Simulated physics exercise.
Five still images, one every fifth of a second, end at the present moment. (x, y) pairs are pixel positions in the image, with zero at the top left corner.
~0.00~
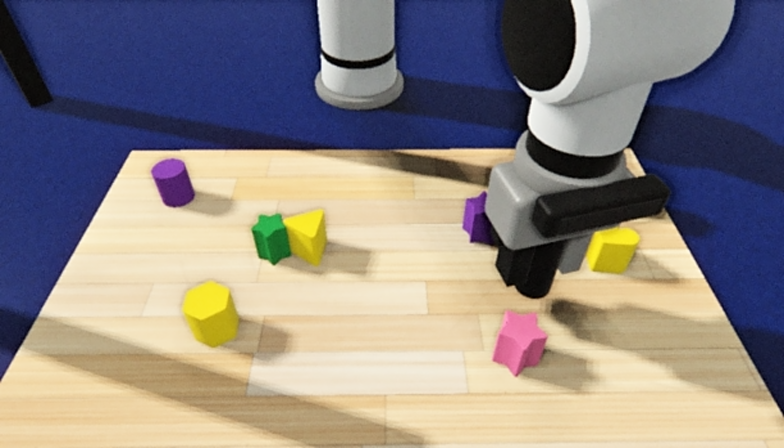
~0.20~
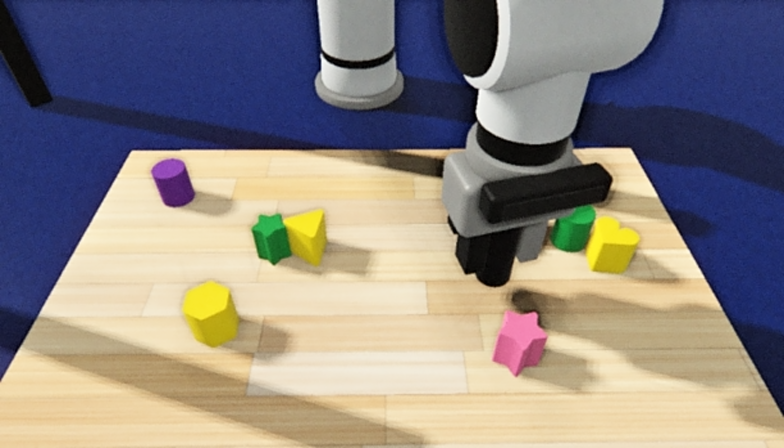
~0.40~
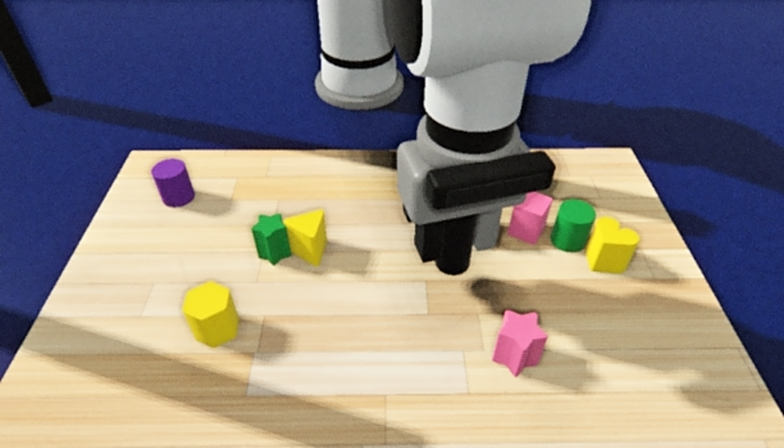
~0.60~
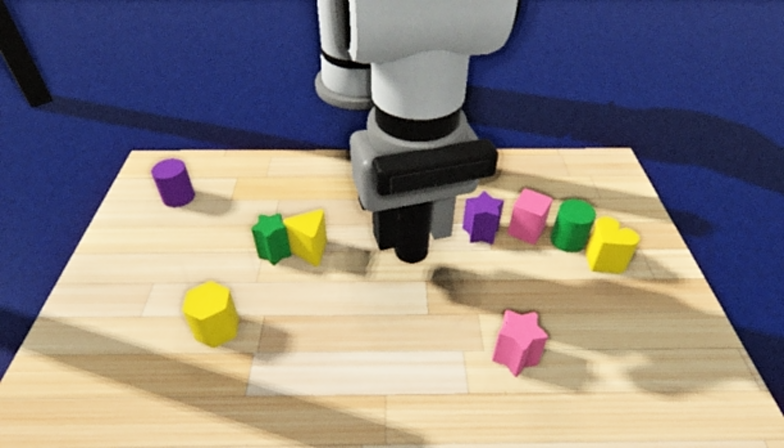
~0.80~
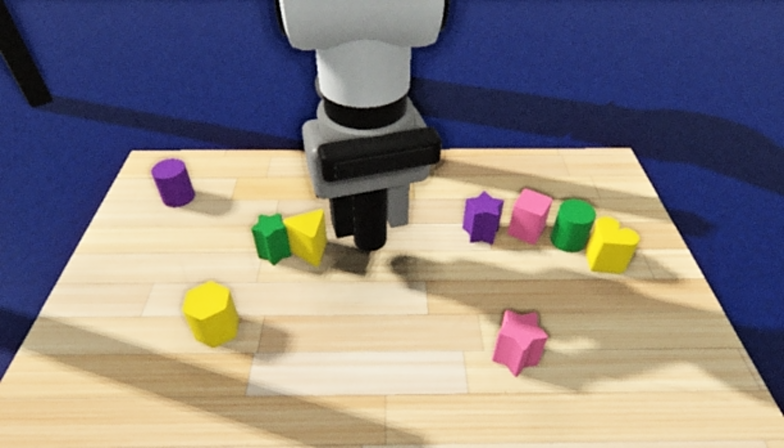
A grey and white robot arm with a black-tipped pusher glides steadily leftward above a pale wooden table against a blue backdrop, seen from a raised, unmoving viewpoint. A purple cylinder, yellow hexagonal block, green star and yellow triangular block sit at left, with a pink star at front right. The arm's passage uncovers a purple star, pink block, green cylinder and yellow heart at right, while every block stays still.
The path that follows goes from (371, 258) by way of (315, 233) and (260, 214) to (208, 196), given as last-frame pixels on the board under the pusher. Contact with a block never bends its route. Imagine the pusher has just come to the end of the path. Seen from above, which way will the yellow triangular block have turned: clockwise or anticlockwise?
It twists anticlockwise.
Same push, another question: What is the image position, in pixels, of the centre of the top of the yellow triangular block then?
The yellow triangular block ends near (287, 219).
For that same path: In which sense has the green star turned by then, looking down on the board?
Spins clockwise.
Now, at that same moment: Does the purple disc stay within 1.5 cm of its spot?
I'd say yes.
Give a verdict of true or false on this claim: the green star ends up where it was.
False.
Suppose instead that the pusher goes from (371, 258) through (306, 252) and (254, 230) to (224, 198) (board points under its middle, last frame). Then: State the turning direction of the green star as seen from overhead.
From above, the green star will be seen to turn anti-clockwise.
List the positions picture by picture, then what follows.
Lower end of the pusher (532, 285), tops of blocks, purple disc (168, 168), green star (269, 224), yellow triangular block (307, 222), in the first picture.
Pusher (492, 274), blocks as before, in the second picture.
Pusher (452, 263), blocks as before, in the third picture.
Pusher (411, 252), blocks as before, in the fourth picture.
Pusher (370, 240), purple disc (168, 168), green star (269, 224), yellow triangular block (307, 222), in the fifth picture.
On the path given first. One third of the way, pusher (312, 215); green star (258, 228), turned 20° clockwise; yellow triangular block (288, 219), turned 65° anticlockwise.
Two thirds of the way, pusher (255, 196); green star (257, 228), turned 20° clockwise; yellow triangular block (287, 219), turned 75° anticlockwise.
At the end, pusher (203, 179); purple disc not moved; green star (257, 228), turned 20° clockwise; yellow triangular block (287, 219), turned 75° anticlockwise.
